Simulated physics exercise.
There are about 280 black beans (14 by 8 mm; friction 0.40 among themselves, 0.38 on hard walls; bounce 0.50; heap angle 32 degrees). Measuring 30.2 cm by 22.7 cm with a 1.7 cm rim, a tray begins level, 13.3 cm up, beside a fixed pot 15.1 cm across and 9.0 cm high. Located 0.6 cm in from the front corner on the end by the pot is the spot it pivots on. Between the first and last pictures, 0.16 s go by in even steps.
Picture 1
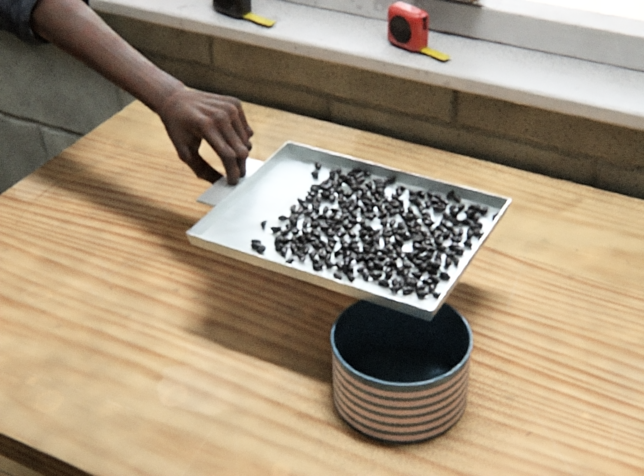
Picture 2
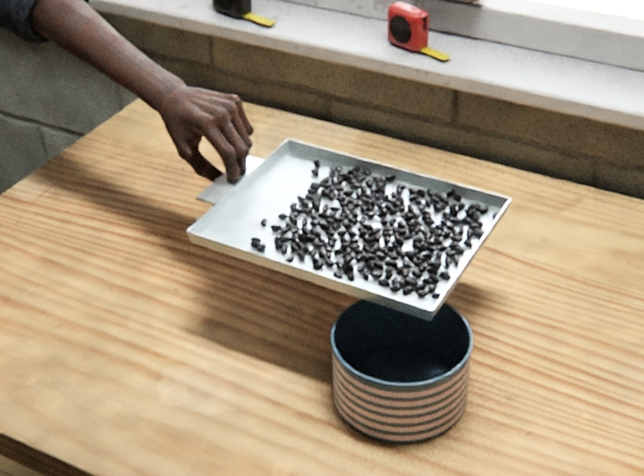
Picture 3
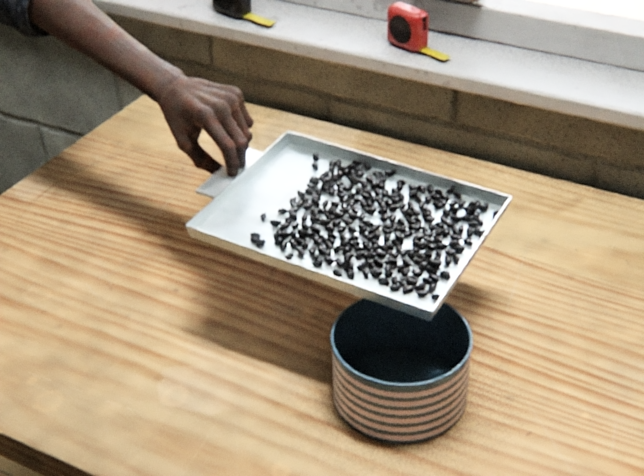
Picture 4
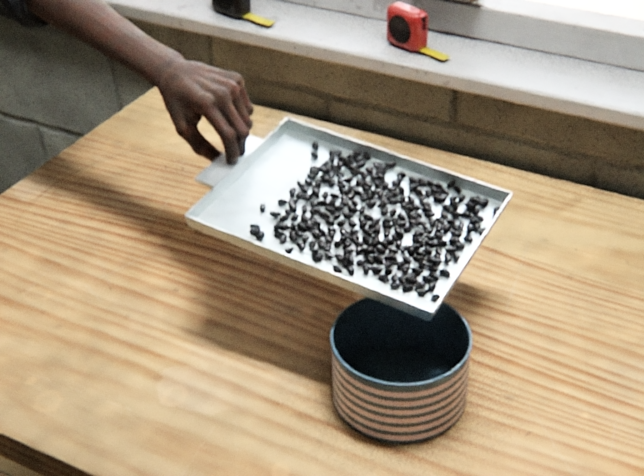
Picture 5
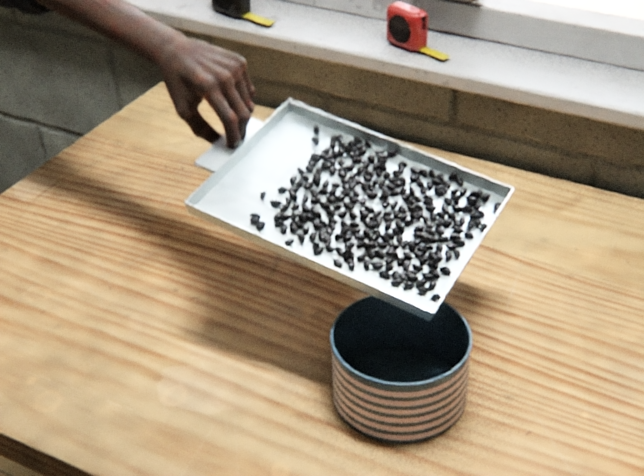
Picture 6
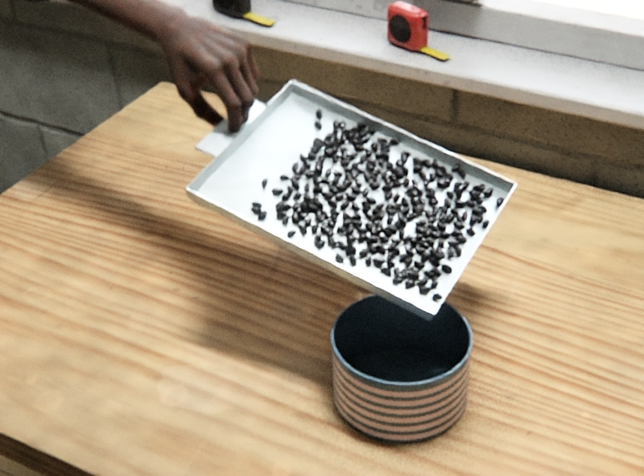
Hand gradually tilting a shallow metal tray of scattered black beans, its handle end rising above a striped pot on a wooden table.
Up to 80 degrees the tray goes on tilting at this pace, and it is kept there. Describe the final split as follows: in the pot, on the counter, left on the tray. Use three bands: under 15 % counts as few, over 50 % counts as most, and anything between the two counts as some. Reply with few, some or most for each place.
Pot: Few, counter: Most, tray: Few.
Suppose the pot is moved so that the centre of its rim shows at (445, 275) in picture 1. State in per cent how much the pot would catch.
With the pot there, close to 0 per cent.
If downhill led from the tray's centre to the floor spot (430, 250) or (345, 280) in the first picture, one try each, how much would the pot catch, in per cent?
5 and 30 %.
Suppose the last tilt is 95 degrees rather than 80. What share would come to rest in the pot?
That comes out at some 5 per cent.
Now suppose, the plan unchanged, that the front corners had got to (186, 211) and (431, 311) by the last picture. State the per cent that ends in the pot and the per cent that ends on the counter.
In the pot: 25 per cent; on the counter: 70 per cent.
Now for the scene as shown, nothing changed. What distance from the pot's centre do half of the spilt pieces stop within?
Roughly 18 cm.
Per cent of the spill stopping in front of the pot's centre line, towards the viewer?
Estimate: Close to 80 per cent of the pieces.
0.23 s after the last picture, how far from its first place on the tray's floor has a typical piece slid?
Displacement on the tray: Roughly 2 cm.
Then, 0.23 s after the last picture, tilt 48 degrees; the tray holds 100 %, the pot 0 %.
Then, 0.38 s after the last picture, tilt 70 degrees; the tray holds 100 %, the pot 0 %.
Then, 0.66 s after the last picture, tilt 80 degrees; the tray holds 15 %, the pot 5 %.
In the end, pot 5 %, counter 90 %, tray 5 %.
